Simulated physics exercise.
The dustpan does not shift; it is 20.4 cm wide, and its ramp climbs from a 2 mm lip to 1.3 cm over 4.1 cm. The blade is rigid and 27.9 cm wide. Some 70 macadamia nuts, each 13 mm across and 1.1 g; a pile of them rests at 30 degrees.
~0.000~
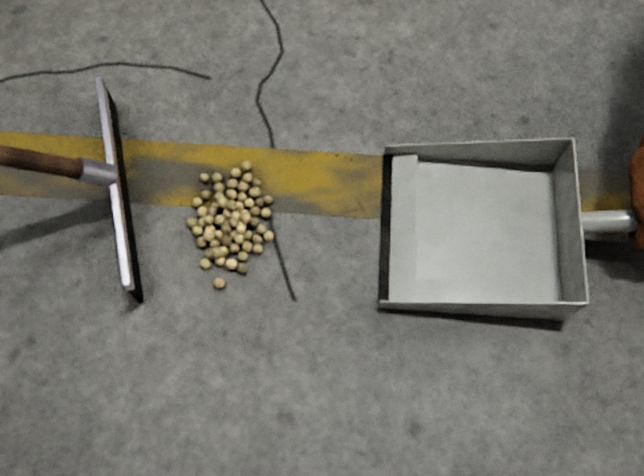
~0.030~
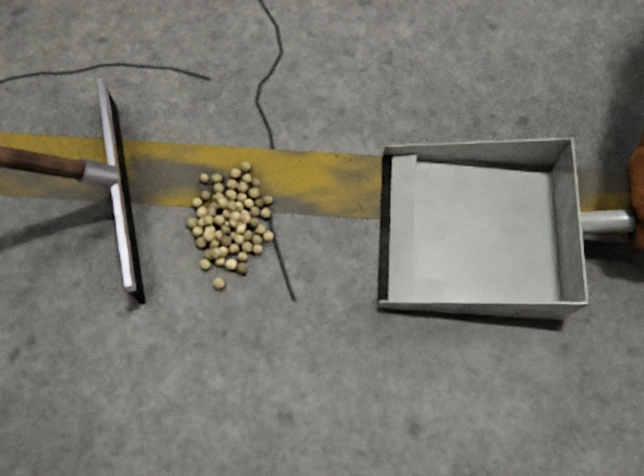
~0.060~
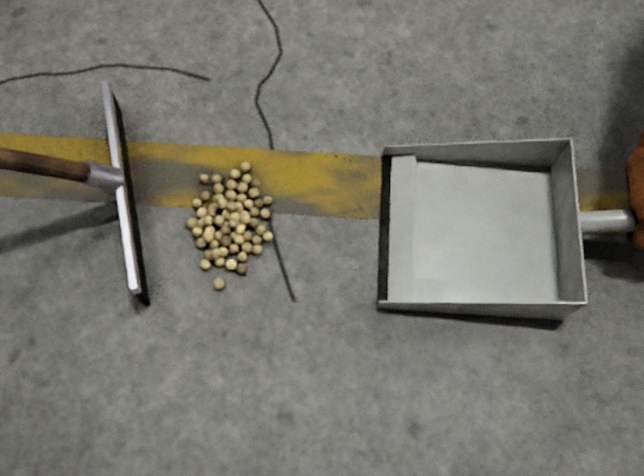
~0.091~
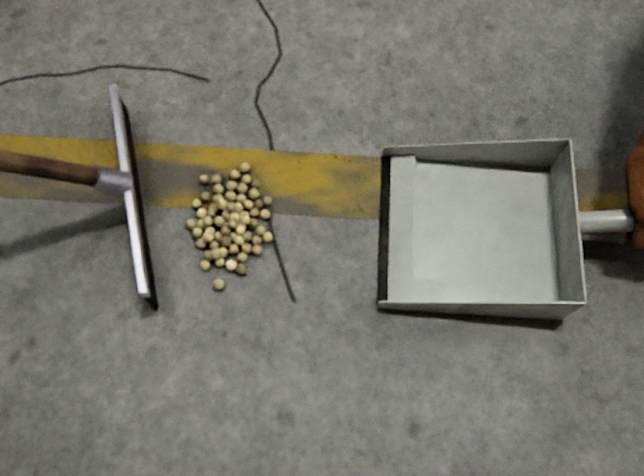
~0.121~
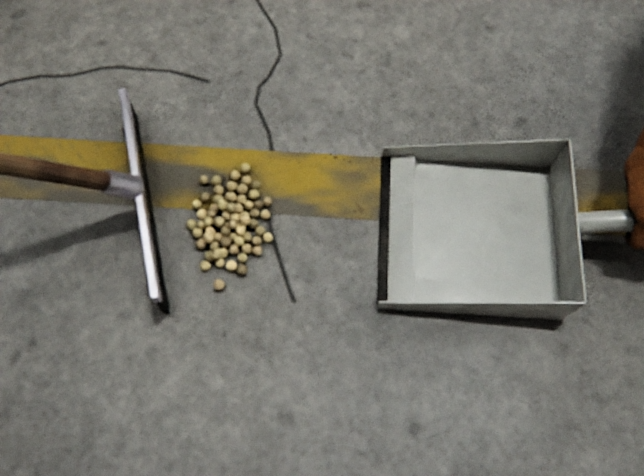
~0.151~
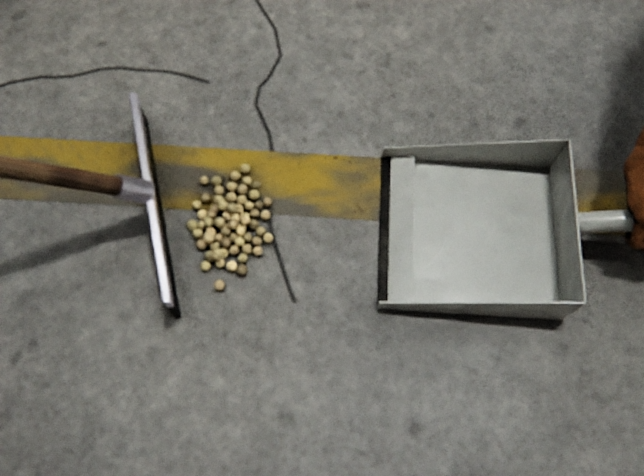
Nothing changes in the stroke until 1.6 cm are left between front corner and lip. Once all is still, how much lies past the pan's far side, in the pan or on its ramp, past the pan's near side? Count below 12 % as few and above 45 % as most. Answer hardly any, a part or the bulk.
Far side: Hardly any, pan: Hardly any, near side: Hardly any.
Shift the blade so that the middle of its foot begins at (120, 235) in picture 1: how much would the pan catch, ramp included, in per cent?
About 0 per cent.
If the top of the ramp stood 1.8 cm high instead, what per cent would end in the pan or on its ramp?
It would be near 5 per cent.
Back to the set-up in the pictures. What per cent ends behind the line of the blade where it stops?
Roughly 0 per cent.
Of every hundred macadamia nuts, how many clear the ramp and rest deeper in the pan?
Roughly 0 per cent.
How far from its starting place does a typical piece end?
Some 16 cm.
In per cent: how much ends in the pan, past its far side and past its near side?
Far side 5, pan 5, near side 5.
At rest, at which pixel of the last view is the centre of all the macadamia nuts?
Near (363, 220).
After 0.39 s, middle of the blade 17 cm from the lip; 0 % over the lip, far side 0 %, near side 0 %.
After 0.55 s, middle of the blade 10 cm from the lip; 0 % over the lip, far side 0 %, near side 0 %.
Then, at 0.84 s, middle of the blade 6 cm from the lip; 5 % over the lip, far side 5 %, near side 5 %.
By 1.3 s all is still; far side 5 %, pan 5 %, near side 5 %, in front of the lip or behind the blade 85 %.
